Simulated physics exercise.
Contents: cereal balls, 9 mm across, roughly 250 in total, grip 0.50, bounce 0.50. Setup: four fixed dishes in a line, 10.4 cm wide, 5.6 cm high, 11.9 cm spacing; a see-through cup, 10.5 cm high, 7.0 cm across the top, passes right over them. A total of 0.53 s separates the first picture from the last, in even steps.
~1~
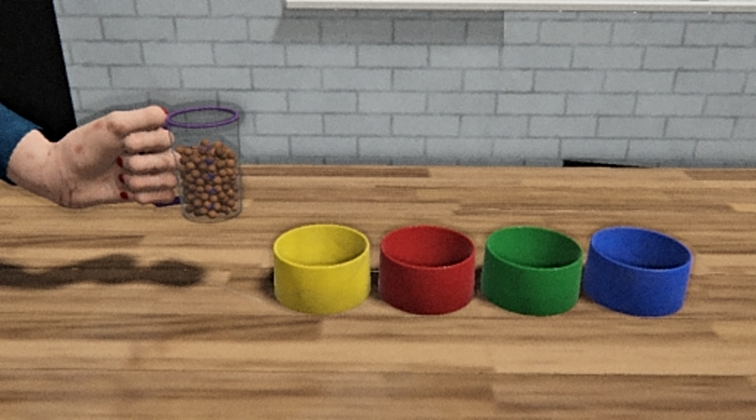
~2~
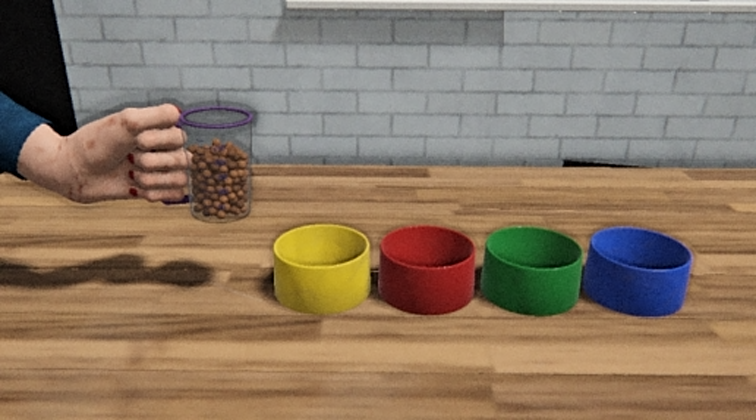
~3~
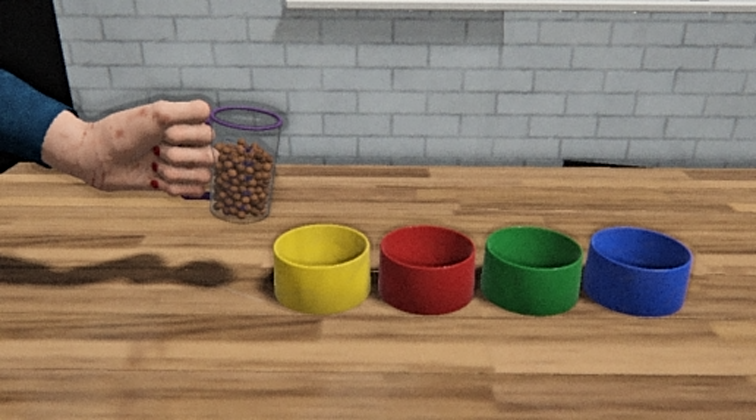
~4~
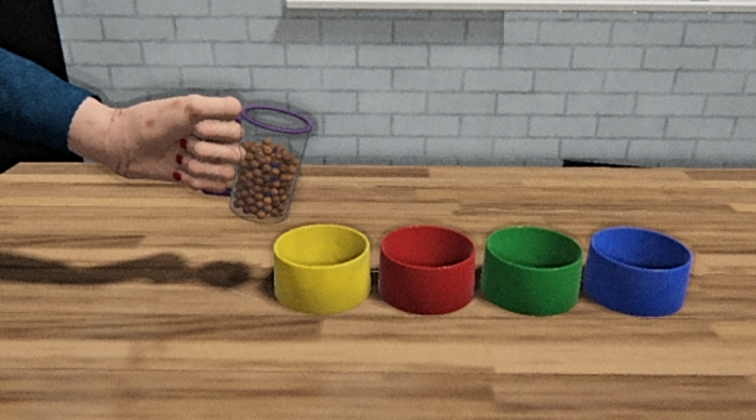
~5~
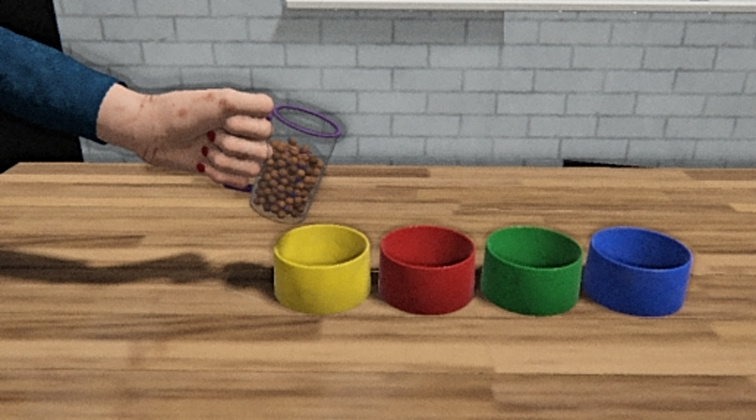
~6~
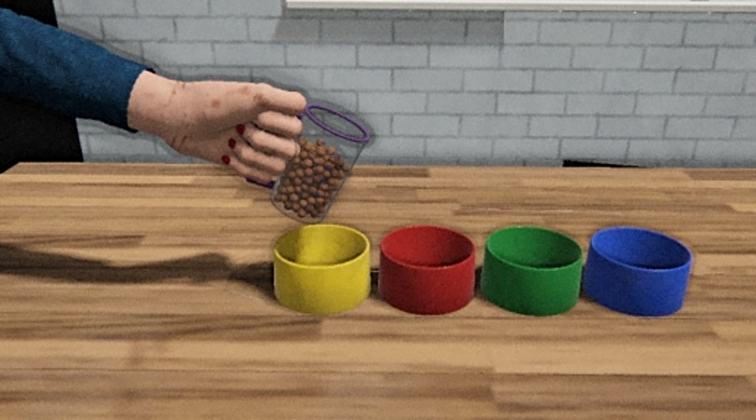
A hand carried a see-through cup of brown cereal balls rightward over a wooden table, gradually tilting it to the right until it was above the yellow dish, beside red, green and blue ones.
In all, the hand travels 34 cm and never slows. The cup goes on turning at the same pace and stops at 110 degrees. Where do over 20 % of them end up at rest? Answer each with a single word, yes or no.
Red no, blue no, green yes, yellow no, counter yes.
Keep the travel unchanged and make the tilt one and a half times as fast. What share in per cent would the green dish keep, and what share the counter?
Shares - green: 50, counter: 30.
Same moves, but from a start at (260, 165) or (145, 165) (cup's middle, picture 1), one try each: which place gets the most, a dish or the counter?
The biggest share goes to blue on the first try and green on the second.
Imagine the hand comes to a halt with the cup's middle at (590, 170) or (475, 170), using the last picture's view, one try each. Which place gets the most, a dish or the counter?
Try 1 - blue; try 2 - green.
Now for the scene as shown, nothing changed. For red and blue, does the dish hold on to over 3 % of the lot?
Well, red gets a cross and blue gets a tick.
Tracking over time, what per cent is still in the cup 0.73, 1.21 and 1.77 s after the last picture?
In turn: 100 %, 100 %, 70 %.
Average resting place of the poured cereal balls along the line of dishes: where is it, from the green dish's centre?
Some 4 centimetres out on the right-hand side of that dish.
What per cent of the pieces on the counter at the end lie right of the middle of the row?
I'd say near 100 percent.
Then, 0.73 s after the last picture, tilt 65 degrees; cup holds 100 %.
Then, 1.21 s after the last picture, tilt 91 degrees; cup holds 100 %.
Then, 1.77 s after the last picture, tilt 110 degrees; cup holds 70 %, green 20 %.
In the end, red 0 %, blue 10 %, green 55 %, yellow 0 %, counter 30 %.
